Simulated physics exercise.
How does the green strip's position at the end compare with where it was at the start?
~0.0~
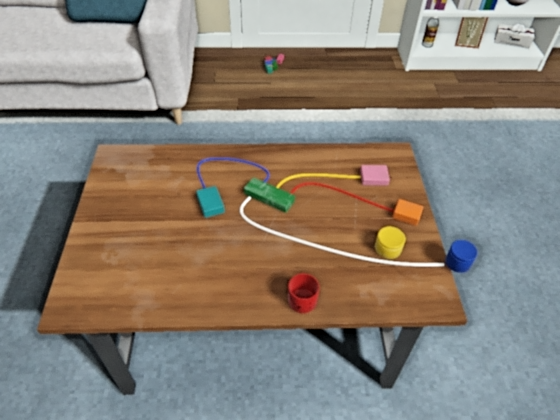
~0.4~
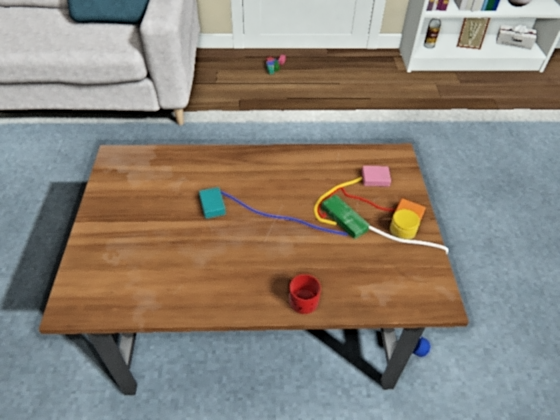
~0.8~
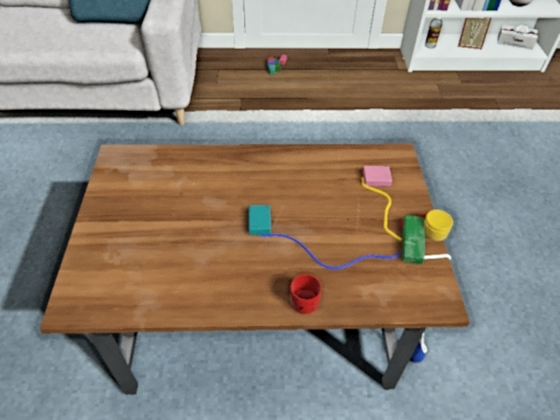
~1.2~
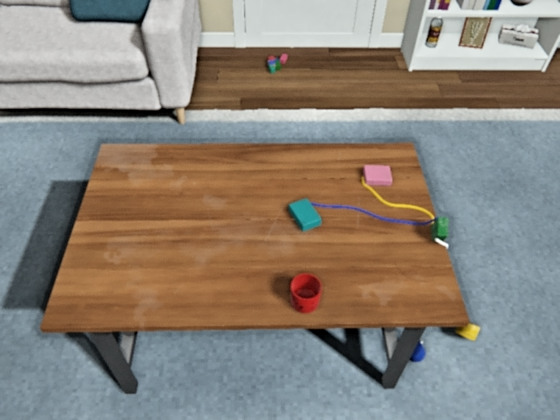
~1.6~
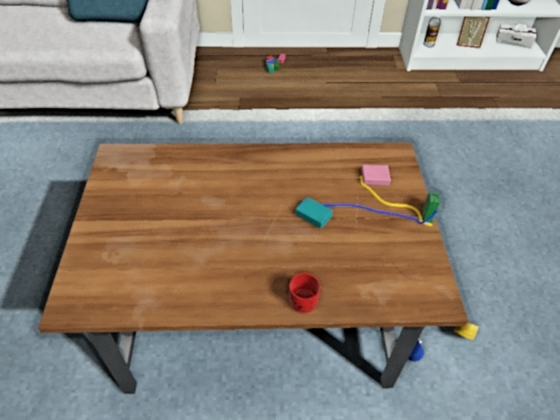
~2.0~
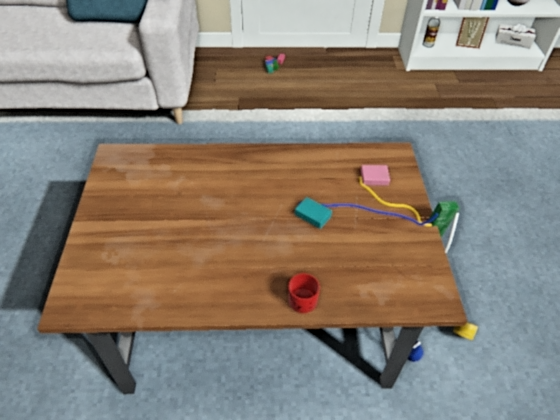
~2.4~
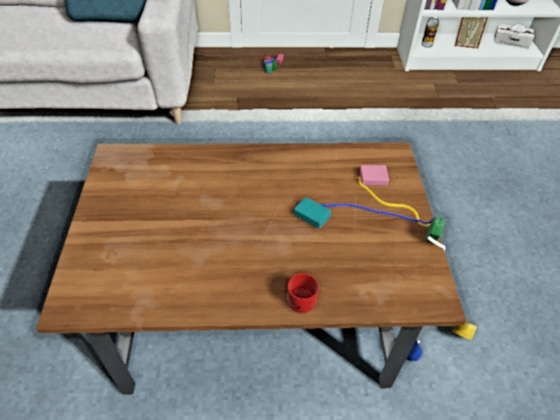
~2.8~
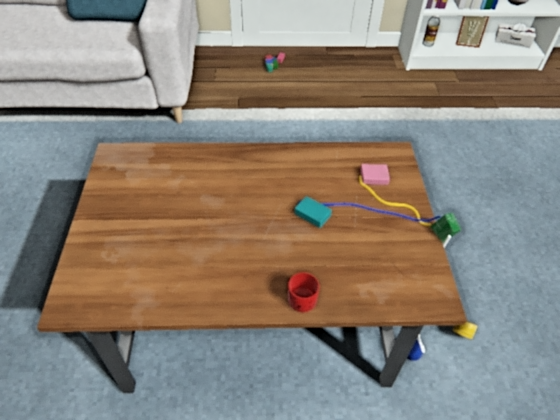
At the start the green strip lay near the middle of the tabletop, toward the back. By the end it was far to the right and a little nearer the front, hanging at the table's right edge with cords still attached.
